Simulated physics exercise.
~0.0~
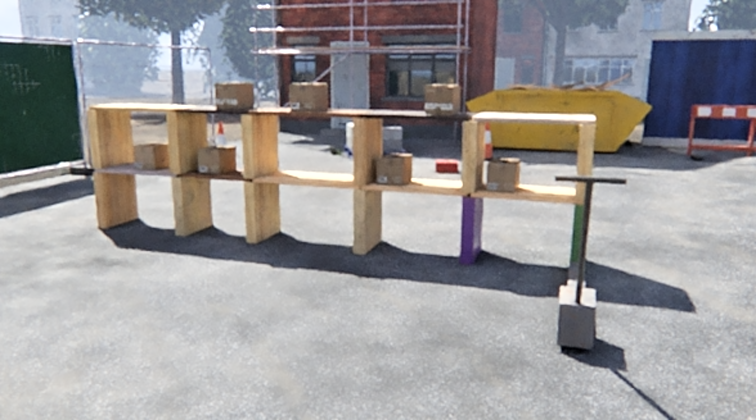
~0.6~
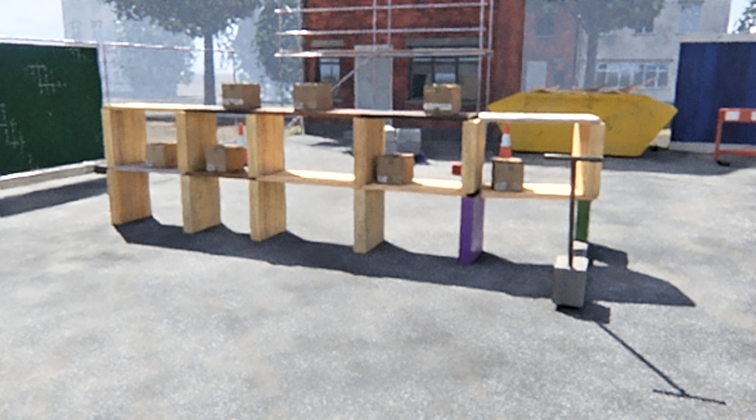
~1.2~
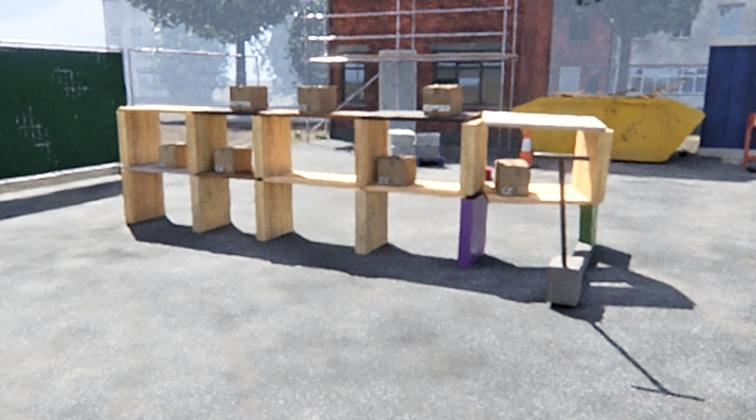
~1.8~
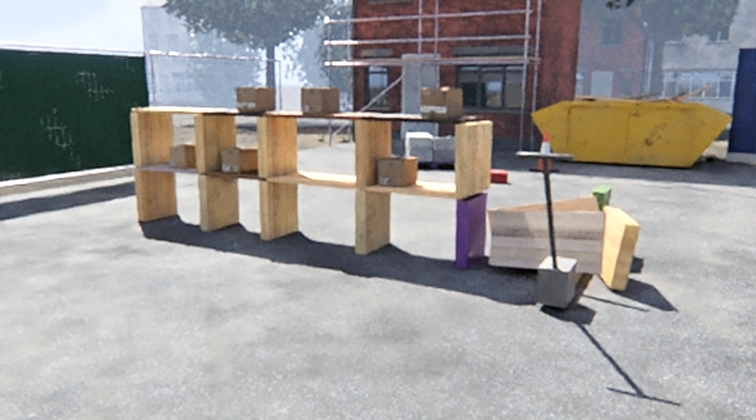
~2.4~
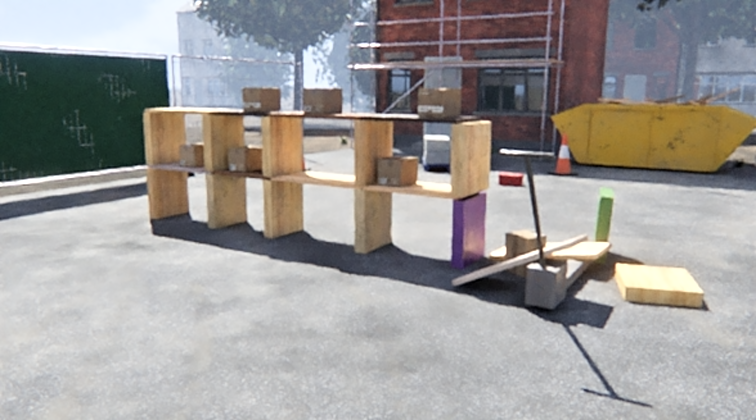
On a sunlit paved yard, seen from the front as the camera drifts slightly sideways, a long two-tier shelf of pale boards on timber slabs holds brown cartons. A purple upright and a green one support its right end, with a yellow skip and a scaffolded brick building behind. A slim floor jack with a grey block pushes at the green upright, shifting it backward. The right-hand bay then gives way, its boards and end slab dropping and tumbling. It settles as scattered pieces beside the standing green upright, while the purple one and the rest of the loaded shelf stay up.
